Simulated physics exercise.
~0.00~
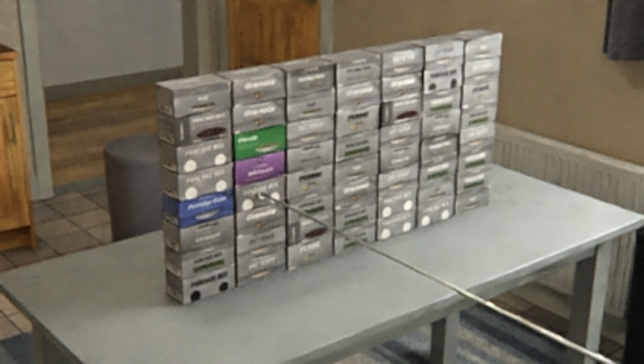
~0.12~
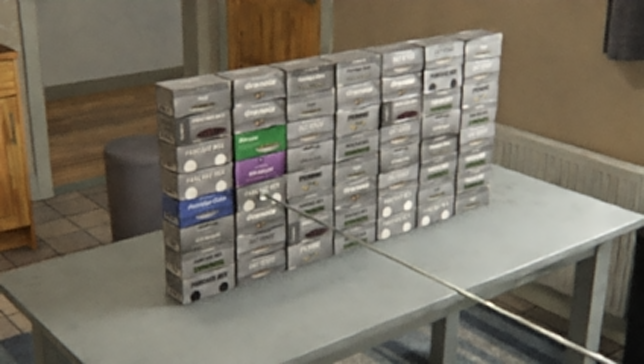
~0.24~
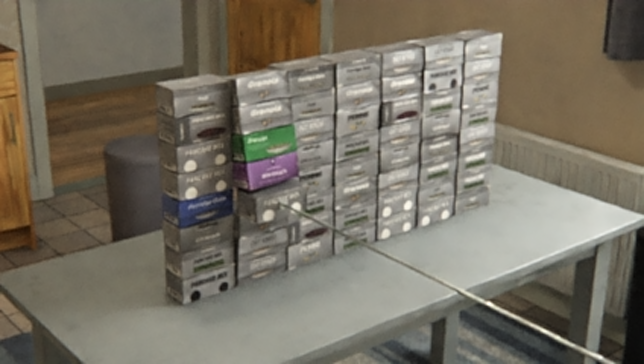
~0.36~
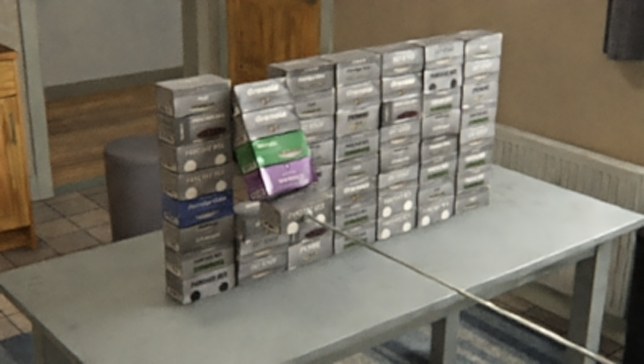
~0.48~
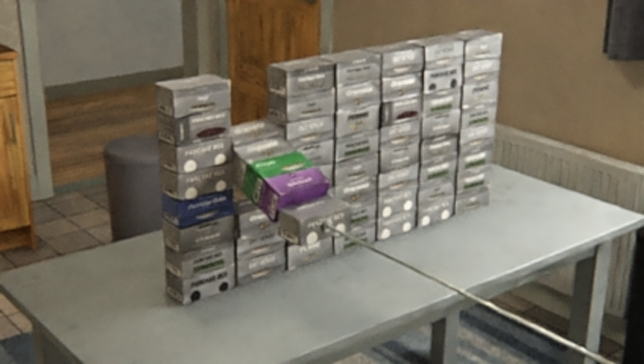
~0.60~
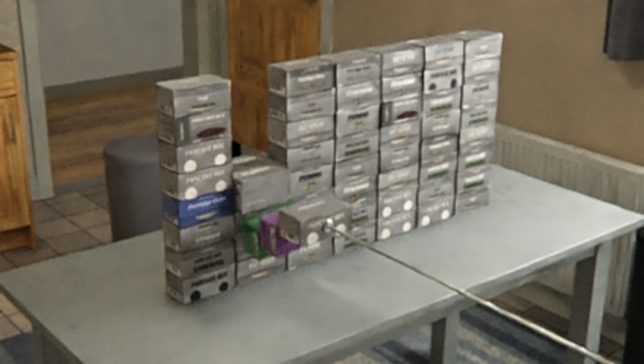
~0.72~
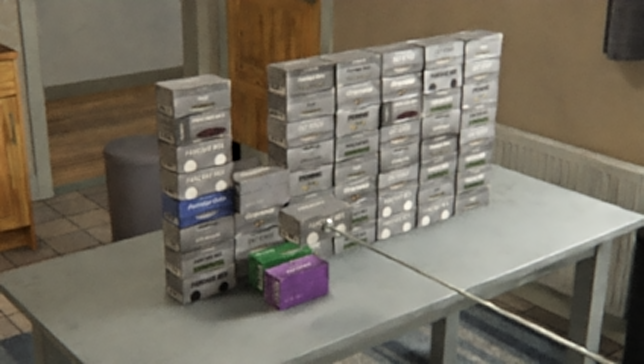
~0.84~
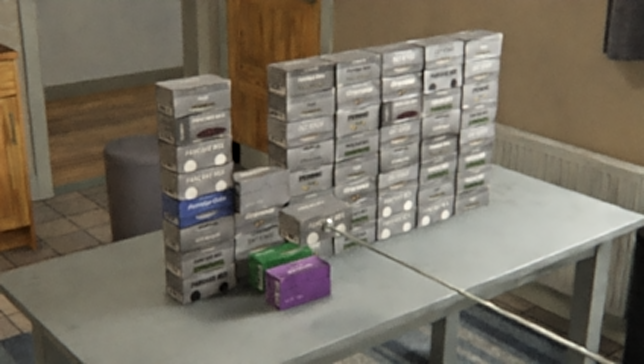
A thin steel rod draws a grey packet out of a wall of stacked tea packets on a grey table, seen from a fixed, slightly raised view in a room with a tiled floor. The packet sits in the second column from the left, below a purple and a green one, with a blue one in the end column. As it slides toward the right, the packets above tip forward and tumble. The green and purple packets drop to the tabletop and rest on their sides, leaving a gap, while the end column with the blue packet stays standing.
